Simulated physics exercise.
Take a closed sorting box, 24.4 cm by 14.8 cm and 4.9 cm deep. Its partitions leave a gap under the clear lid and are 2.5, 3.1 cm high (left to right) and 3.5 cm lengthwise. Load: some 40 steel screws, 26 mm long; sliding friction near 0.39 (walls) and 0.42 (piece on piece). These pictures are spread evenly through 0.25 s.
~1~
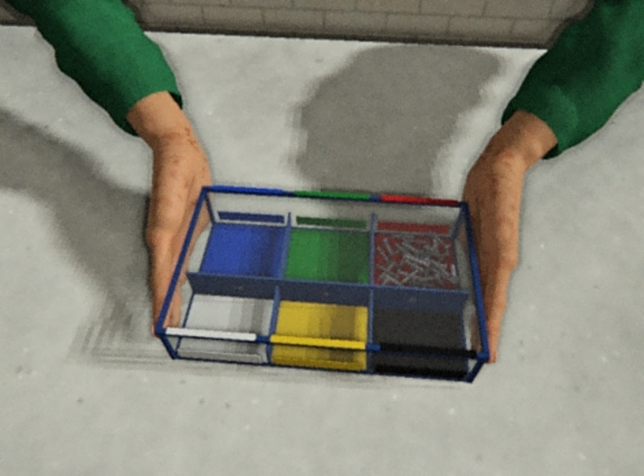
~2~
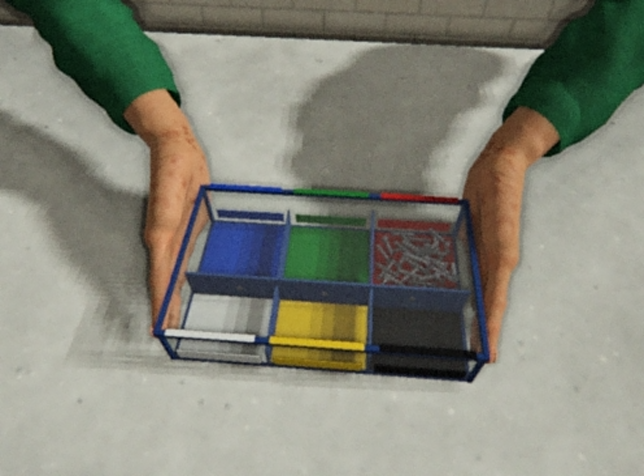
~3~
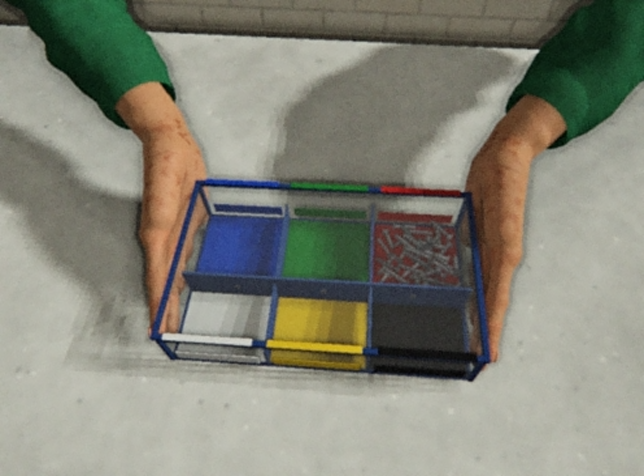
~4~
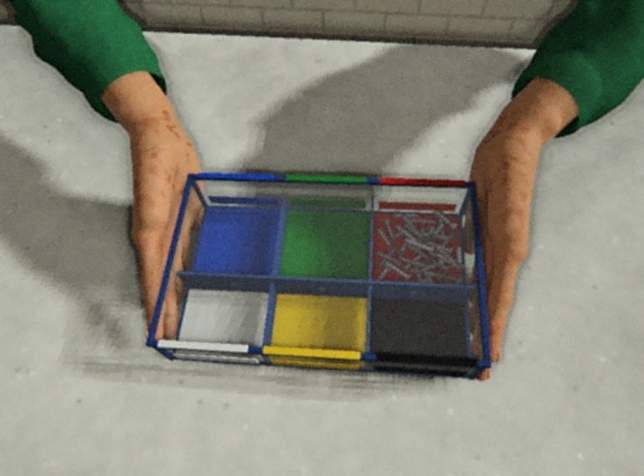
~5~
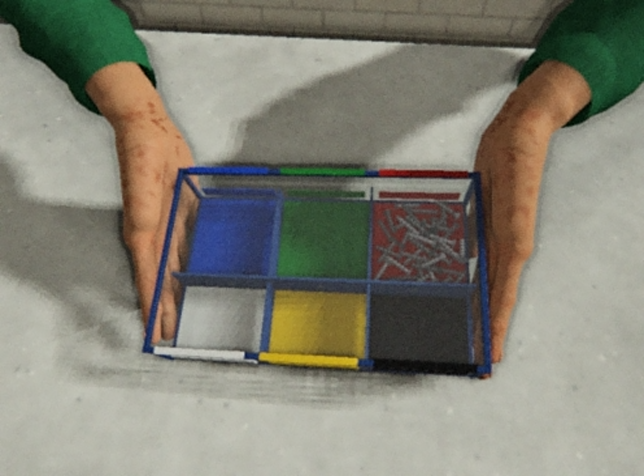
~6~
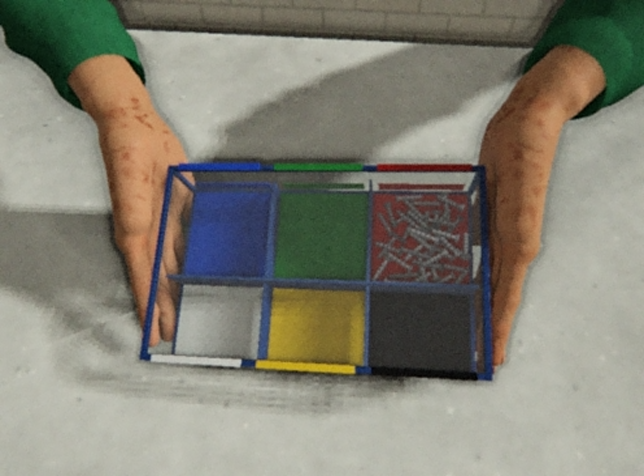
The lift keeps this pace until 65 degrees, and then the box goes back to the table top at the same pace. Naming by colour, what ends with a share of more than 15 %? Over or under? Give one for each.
Red over; blue under; green under; yellow under; white under; black under.
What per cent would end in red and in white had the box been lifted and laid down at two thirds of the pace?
Then red would have 100 percent and white 0 percent.
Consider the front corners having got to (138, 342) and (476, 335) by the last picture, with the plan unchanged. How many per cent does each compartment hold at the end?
Each compartment ends with this per cent: Red 95, blue 0, green 0, yellow 5, white 0 and black 0.
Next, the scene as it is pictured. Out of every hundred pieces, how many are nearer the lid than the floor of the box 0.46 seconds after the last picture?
20 per cent, give or take.
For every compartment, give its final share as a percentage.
Red 95; blue 0; green 0; yellow 0; white 0; black 5 (in a hundred).
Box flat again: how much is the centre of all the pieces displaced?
3.0 cm.
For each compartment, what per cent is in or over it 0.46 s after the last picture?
Red 100; blue 0; green 0; yellow 0; white 0; black 0.
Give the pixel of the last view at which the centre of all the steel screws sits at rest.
Look around (403, 289) in the last picture.
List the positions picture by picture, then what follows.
In the first frame, box tilt 0 degrees, front corners at (161, 330) and (483, 354); red 100 %.
In the second frame, box tilt 1 degrees, front corners at (160, 331) and (483, 355).
In the third frame, box tilt 5 degrees, front corners at (157, 335) and (484, 357), lowest corner left front.
In the fourth frame, box tilt 11 degrees, front corners at (153, 341) and (484, 362), lowest corner left front.
In the fifth frame, box tilt 18 degrees, front corners at (149, 348) and (485, 367), lowest corner left front.
In the sixth frame, box tilt 24 degrees, front corners at (146, 355) and (485, 374), lowest corner left front; red 100 %.
Then, 0.46 s after the last picture, tilt 62 degrees; red 100 %.
Then, 0.76 s after the last picture, tilt 25 degrees; red 95 %, black 5 %.
Then, 1.17 s after the last picture, tilt 0 degrees; red 95 %, black 5 %.
In the end, red 95 %, blue 0 %, green 0 %, yellow 0 %, white 0 %, black 5 %.
